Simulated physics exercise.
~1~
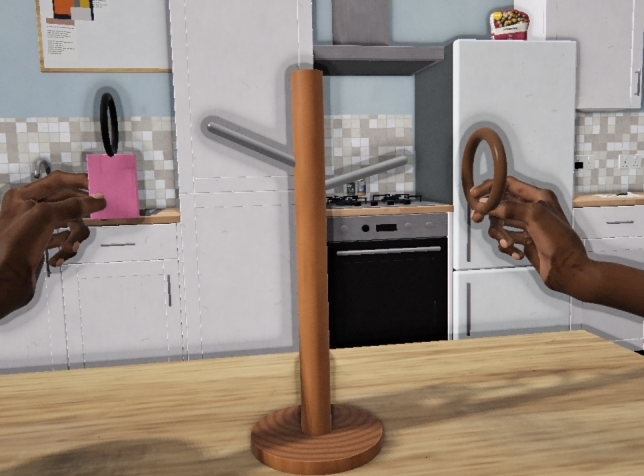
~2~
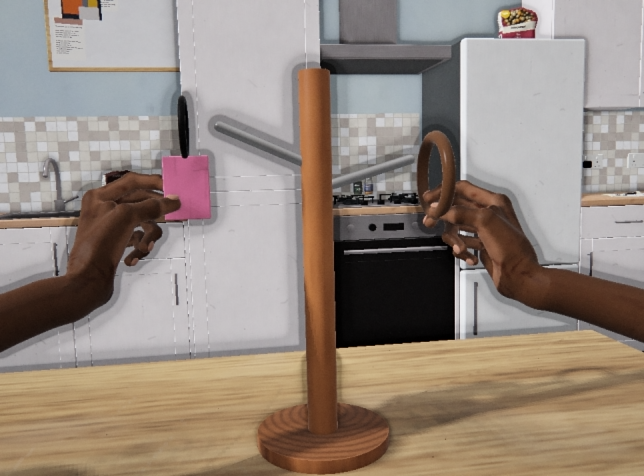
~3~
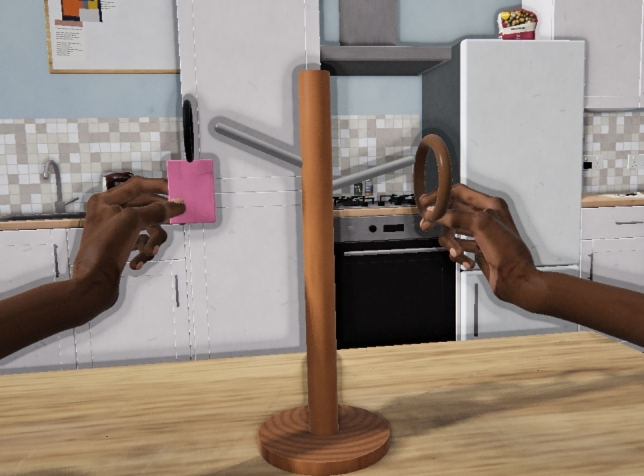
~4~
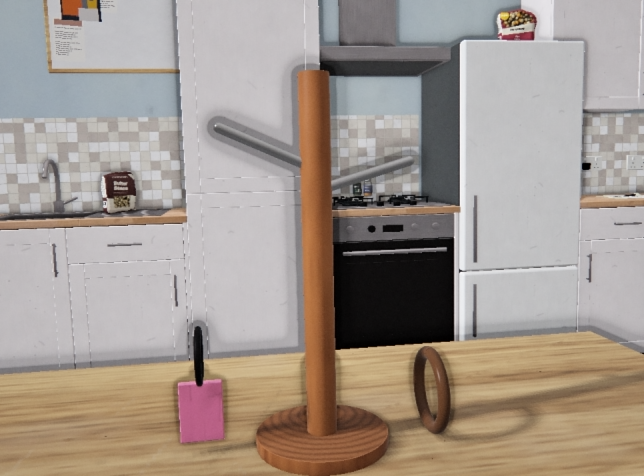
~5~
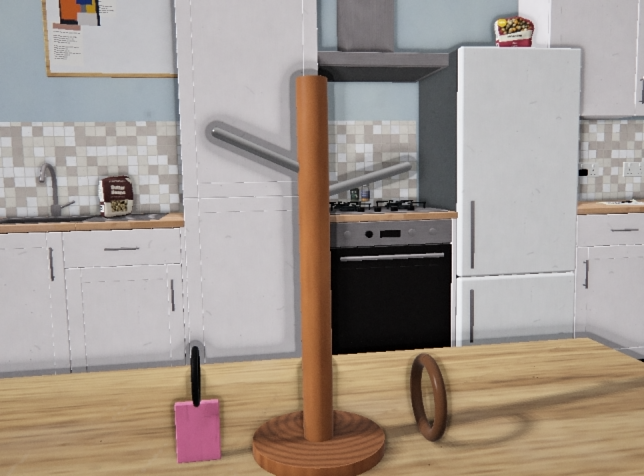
Two hands bring a pink tag and a brown ring toward a peg stand, and both drop.
